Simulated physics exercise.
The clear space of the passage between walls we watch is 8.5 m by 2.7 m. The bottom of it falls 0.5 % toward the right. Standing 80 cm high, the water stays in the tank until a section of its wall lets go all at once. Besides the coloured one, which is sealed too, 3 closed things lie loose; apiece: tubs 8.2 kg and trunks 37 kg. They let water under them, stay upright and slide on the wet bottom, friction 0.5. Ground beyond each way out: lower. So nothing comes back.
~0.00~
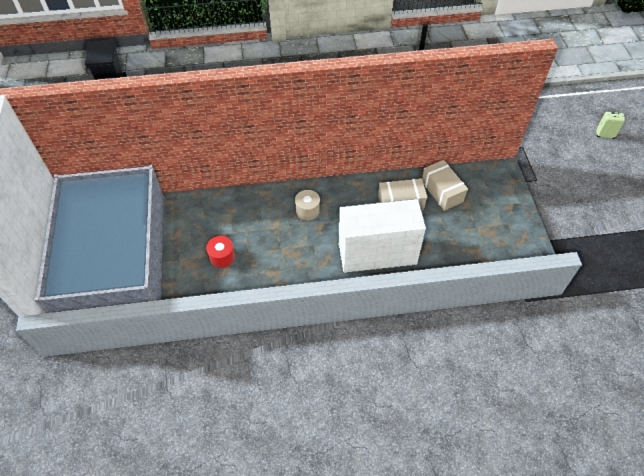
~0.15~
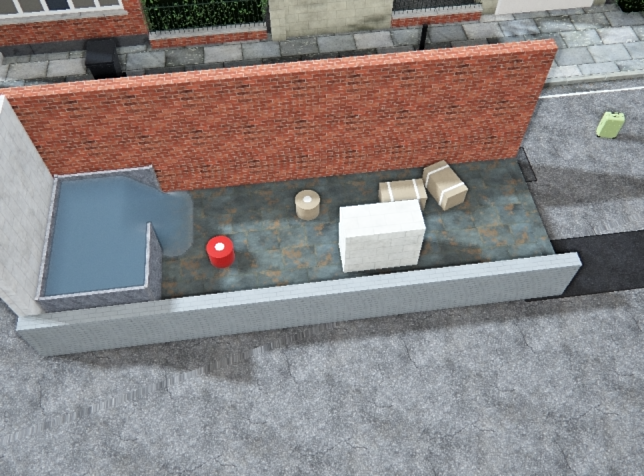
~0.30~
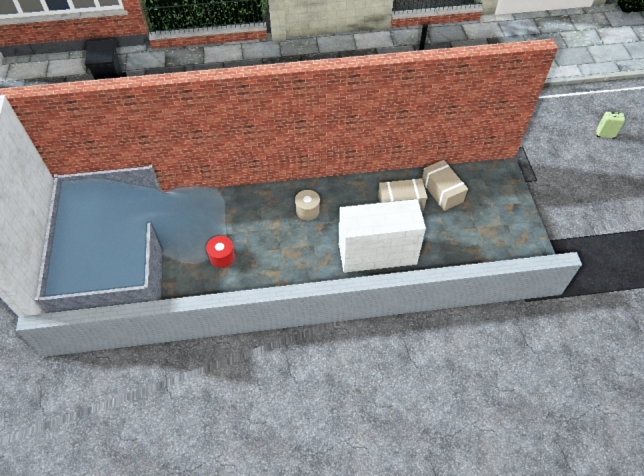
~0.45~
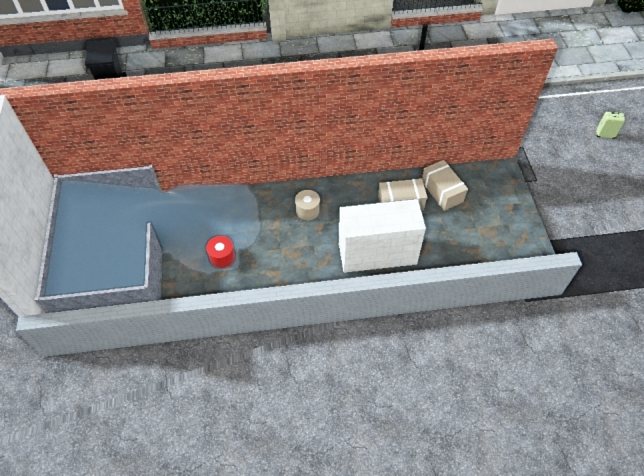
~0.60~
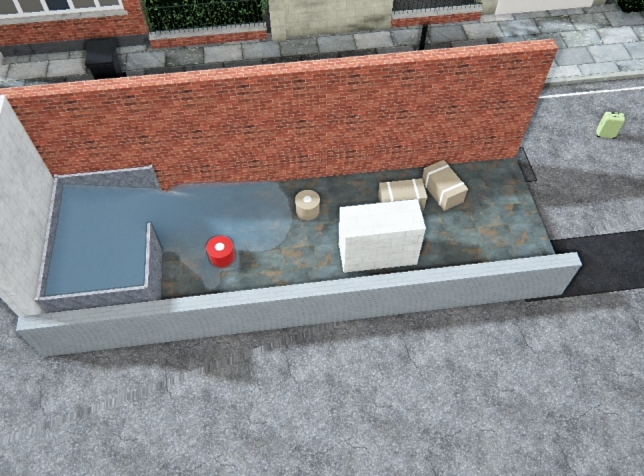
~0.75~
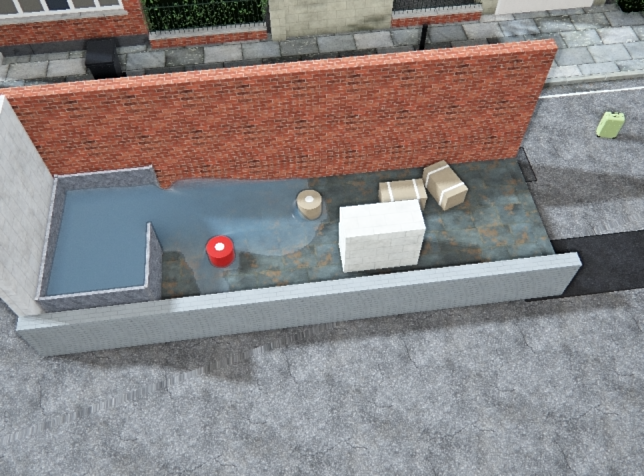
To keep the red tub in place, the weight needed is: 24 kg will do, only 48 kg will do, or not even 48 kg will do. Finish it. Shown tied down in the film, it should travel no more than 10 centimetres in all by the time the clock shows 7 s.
Only 48 kg will do.
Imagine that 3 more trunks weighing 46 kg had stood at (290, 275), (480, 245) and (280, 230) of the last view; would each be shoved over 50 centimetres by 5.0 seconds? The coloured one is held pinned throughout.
Listed order: Below the mark, above the mark and above the mark.
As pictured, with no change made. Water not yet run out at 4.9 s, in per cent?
Still held: Near 62 %.
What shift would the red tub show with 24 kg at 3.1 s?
About 20 cm.
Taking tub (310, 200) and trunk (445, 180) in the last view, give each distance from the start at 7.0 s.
Going in turn, one is gone out and the other is washed out.
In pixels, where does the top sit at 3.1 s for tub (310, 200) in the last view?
Position: About (524, 245).
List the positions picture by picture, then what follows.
In the first picture, the red tub at (220, 247), on the bottom; 3.7 m2 under water; 0 of 4 have shifted.
In the second picture, the red tub at (220, 247) rests on the ground; water covers 4.6 m2; 0 of 4 have shifted.
In the third picture, the red tub at (220, 247), on the bottom; water covers 5.5 m2; 0 of 4 have shifted.
In the fourth picture, the red tub at (220, 247), on the bottom; 6.4 m2 under water; 0 of 4 have shifted.
In the fifth picture, the red tub at (220, 247), on the bottom; water covers 7.4 m2; 0 of 4 have shifted.
In the sixth picture, the red tub at (220, 247), on the bottom; water covers 8.4 m2; 0 of 4 have shifted.
After 1.4 s the red tub would be 18 cm from its start with 24 kg and 0 cm from its start with 48 kg; 5 cm of water round it then.
After 3.1 s the red tub would be 18 cm from its start with 24 kg and 0 cm from its start with 48 kg; 7 cm of water round it then.
After 4.9 s the red tub would be 18 cm from its start with 24 kg and 0 cm from its start with 48 kg; 5 cm of water round it then.
After 7.0 s the red tub would be 18 cm from its start with 24 kg and 0 cm from its start with 48 kg; 4 cm of water round it then.
